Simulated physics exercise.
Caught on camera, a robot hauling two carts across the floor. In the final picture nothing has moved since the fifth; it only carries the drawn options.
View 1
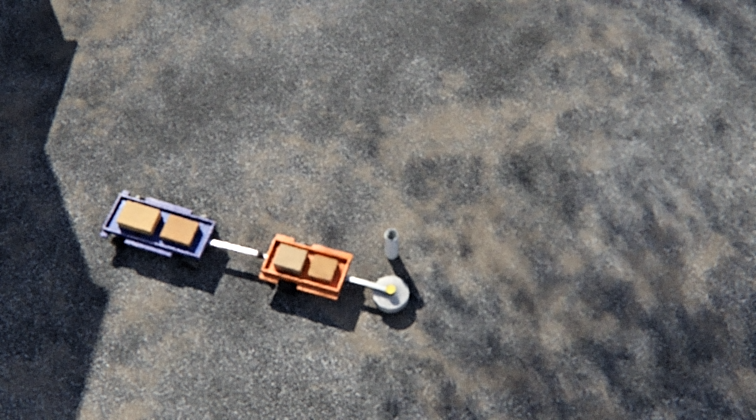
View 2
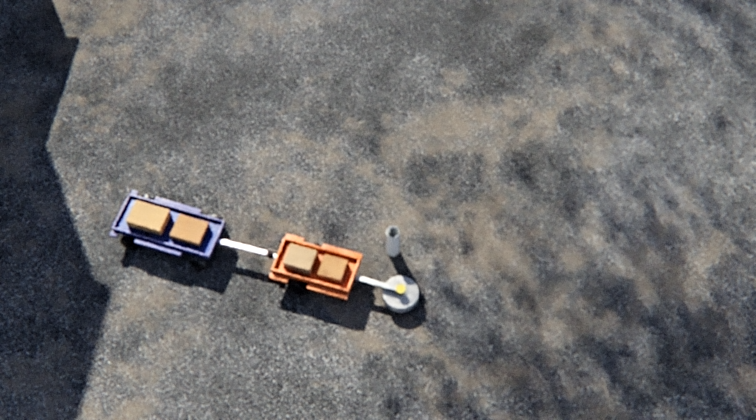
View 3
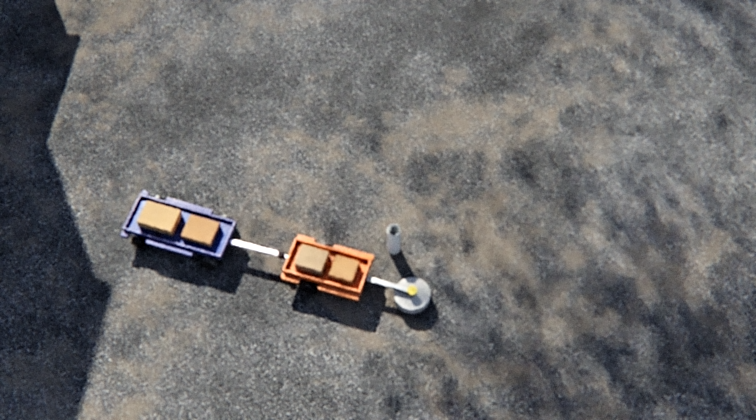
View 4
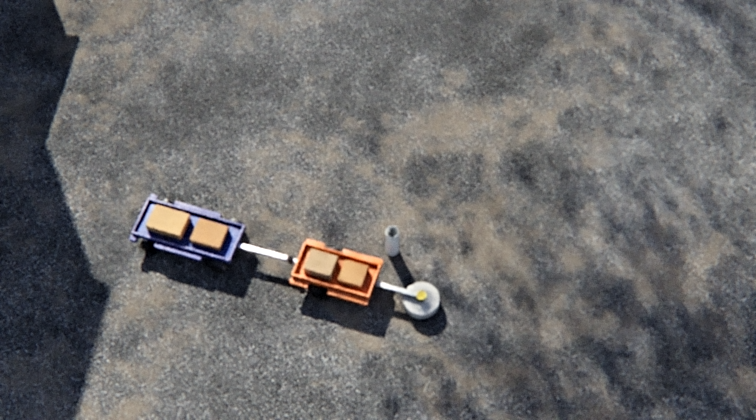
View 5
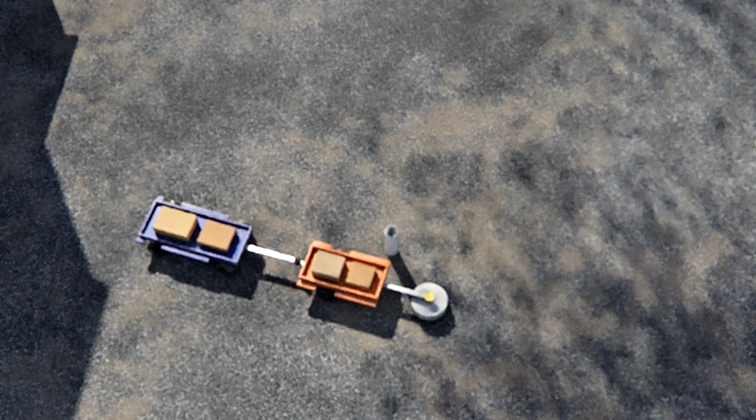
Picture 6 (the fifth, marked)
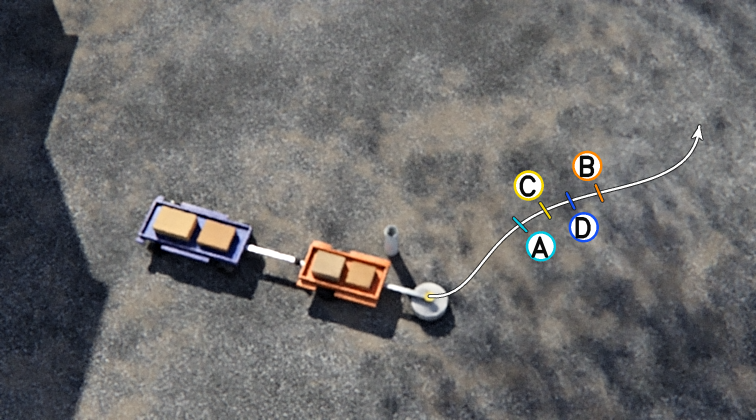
Two linked carts, one orange and one blue, carrying boxes rightward behind a small round robot, passing a white post.
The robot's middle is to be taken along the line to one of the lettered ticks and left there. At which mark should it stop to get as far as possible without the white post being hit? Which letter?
At C, and not beyond.
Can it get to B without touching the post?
For that mark, no.
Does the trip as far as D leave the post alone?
For that mark, no.
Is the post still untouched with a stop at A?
Yes.
On the marked copy, A at (520, 225); B at (599, 193); C at (545, 210); D at (571, 201); the route from (429, 296) via (571, 201) to (699, 126).
With C. Early on, robot (475, 276), last cart (236, 244).
Further on, robot (508, 238), last cart (276, 256).
At the end, robot (544, 215), last cart (317, 262); nothing has been touched.
As for the rest, A is safe but short; B is too far, the post has been hit; D is too far, the post has been hit.
